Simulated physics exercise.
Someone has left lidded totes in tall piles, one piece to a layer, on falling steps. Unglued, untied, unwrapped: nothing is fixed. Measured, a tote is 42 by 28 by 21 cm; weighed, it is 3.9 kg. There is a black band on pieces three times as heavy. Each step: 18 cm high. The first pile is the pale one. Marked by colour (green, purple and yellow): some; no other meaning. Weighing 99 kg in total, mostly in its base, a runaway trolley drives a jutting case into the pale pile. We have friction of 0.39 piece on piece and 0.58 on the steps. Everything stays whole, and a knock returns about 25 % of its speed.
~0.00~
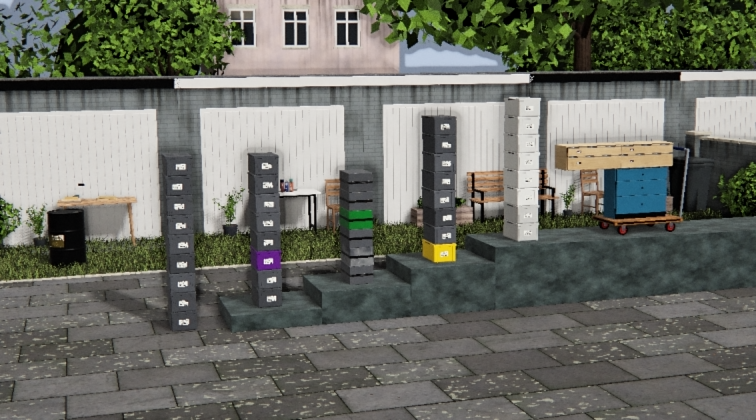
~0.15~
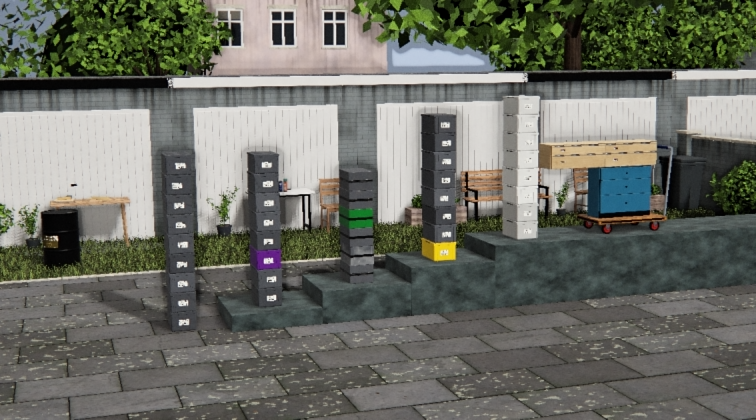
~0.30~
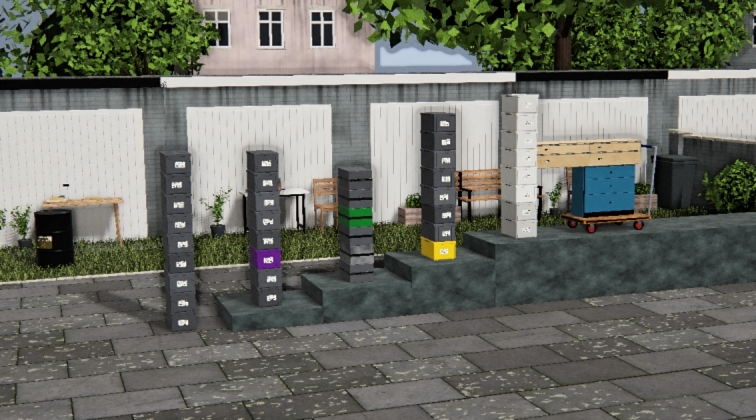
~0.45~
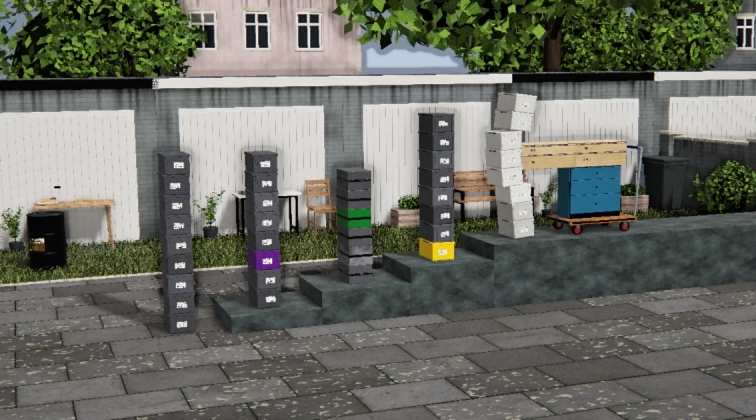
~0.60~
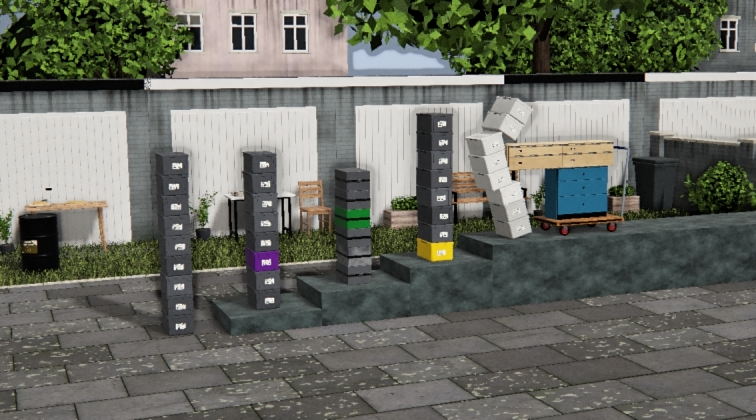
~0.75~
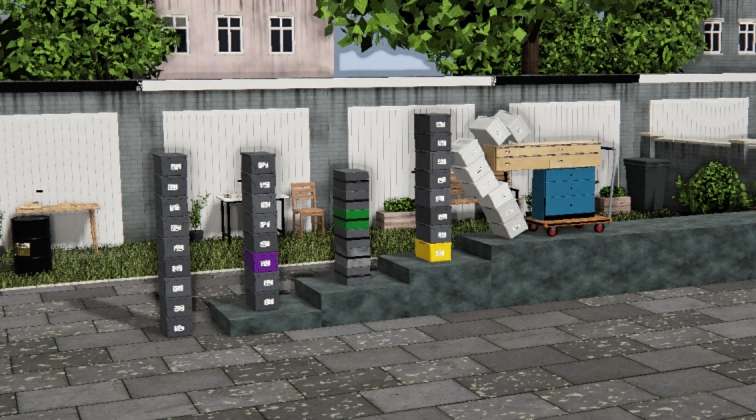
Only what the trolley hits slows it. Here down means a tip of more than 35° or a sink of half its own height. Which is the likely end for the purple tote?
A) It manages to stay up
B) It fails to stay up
Answer: B.
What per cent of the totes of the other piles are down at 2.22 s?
By that time it is 40 percent.
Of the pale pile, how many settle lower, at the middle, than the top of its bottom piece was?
6.
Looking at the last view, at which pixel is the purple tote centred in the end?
Look near (182, 301) in the last frame.
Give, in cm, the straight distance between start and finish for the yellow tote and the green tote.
Well, the yellow finishes 0 cm from where it began, while the green finishes 110 cm from its start.
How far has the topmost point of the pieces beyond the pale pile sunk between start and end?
About 130 cm.
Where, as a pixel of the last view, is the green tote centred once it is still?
About (281, 292).
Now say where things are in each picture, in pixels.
In the first picture (each place is the centre of the face we see best; the camera moves round a little), load (572, 153) 39 cm short; purple tote (269, 261); green tote (361, 220); yellow tote (445, 253); the others all in place.
In the second picture, load (556, 152) 19 cm short; purple tote (269, 260).
In the third picture, load (540, 151) just touching; purple tote (269, 260).
In the fourth picture, load (526, 152) 17 cm in, top of the pale pile leaning 8°; purple tote (268, 261); the others all in place.
In the fifth picture, load (513, 153) 31 cm in, top of the pale pile leaning 31°; purple tote (267, 262); the others all in place.
In the sixth picture, load (501, 154) 45 cm in, top of the pale pile leaning 50°; purple tote (266, 263); yellow tote (441, 253); green tote (358, 220); the others all in place.
By 1.26 s, 8 of the pale pile down; none of the 31 other totes down, 8 disturbed; purple tote unmoved; yellow tote tilted 5°.
By 2.22 s, 8 of the pale pile down; 12 of the 31 other totes down; purple tote unmoved; green tote tilted 41°.
By 3.00 s, 8 of the pale pile down; 19 of the 31 other totes down; purple tote tilted 31°, 30 cm lower; green tote on its side.
By 3.80 s, 8 of the pale pile down; 28 of the 31 other totes down; purple tote tilted 48°, 38 cm lower; green tote on its side.
When it is over (5.3 s), 8 of the pale pile down; 28 of the 31 other totes down; purple tote tilted 47°, 38 cm lower; green tote on its side; yellow tote unmoved. In pixels of the last frame, middles, purple tote near (182, 301), green tote near (281, 292).
